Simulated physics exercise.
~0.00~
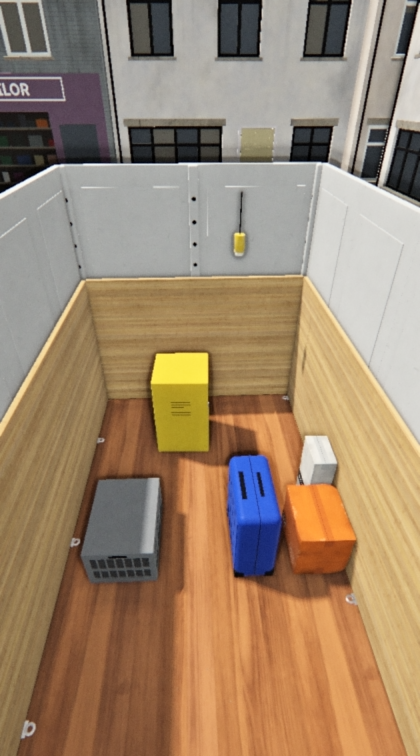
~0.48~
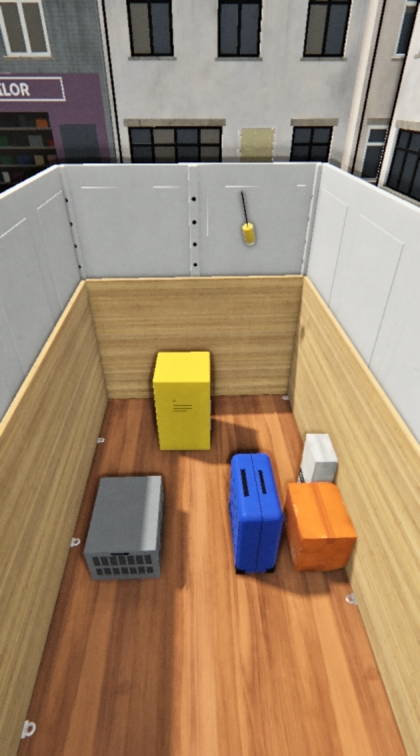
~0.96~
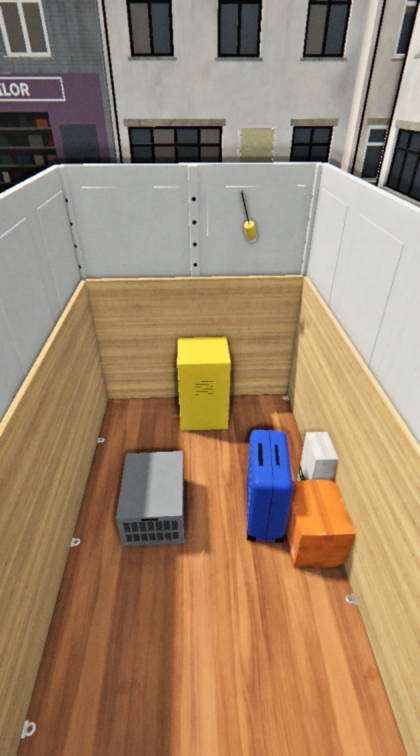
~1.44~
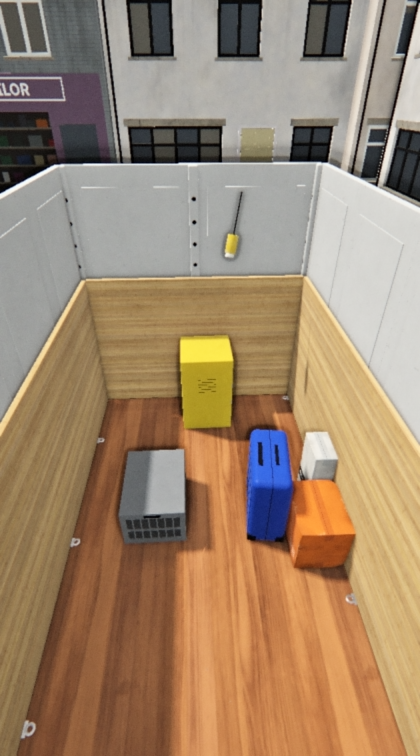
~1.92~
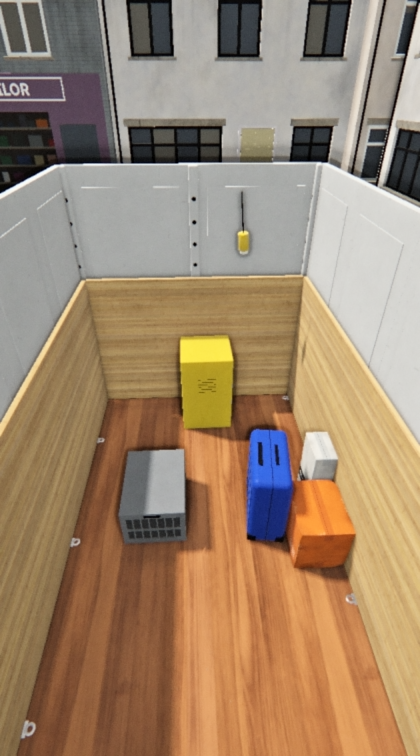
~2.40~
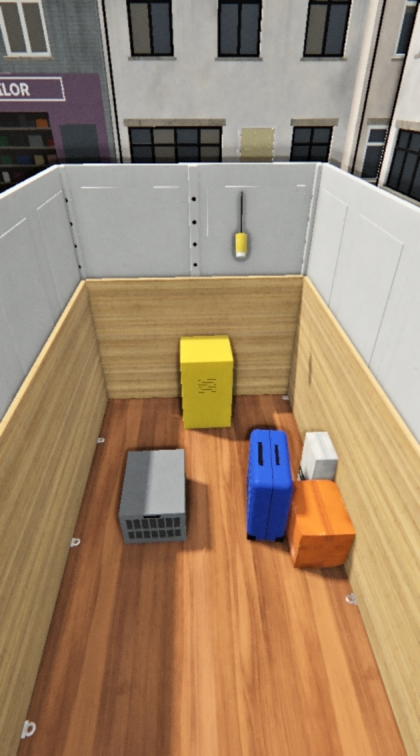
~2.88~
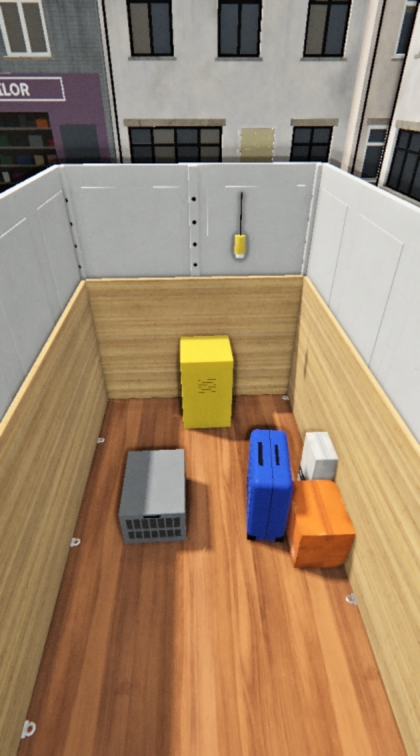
Yellow box, blue suitcase and grey crate sliding forwards and right in a van bay, then resting upright beside near-still orange and white boxes.
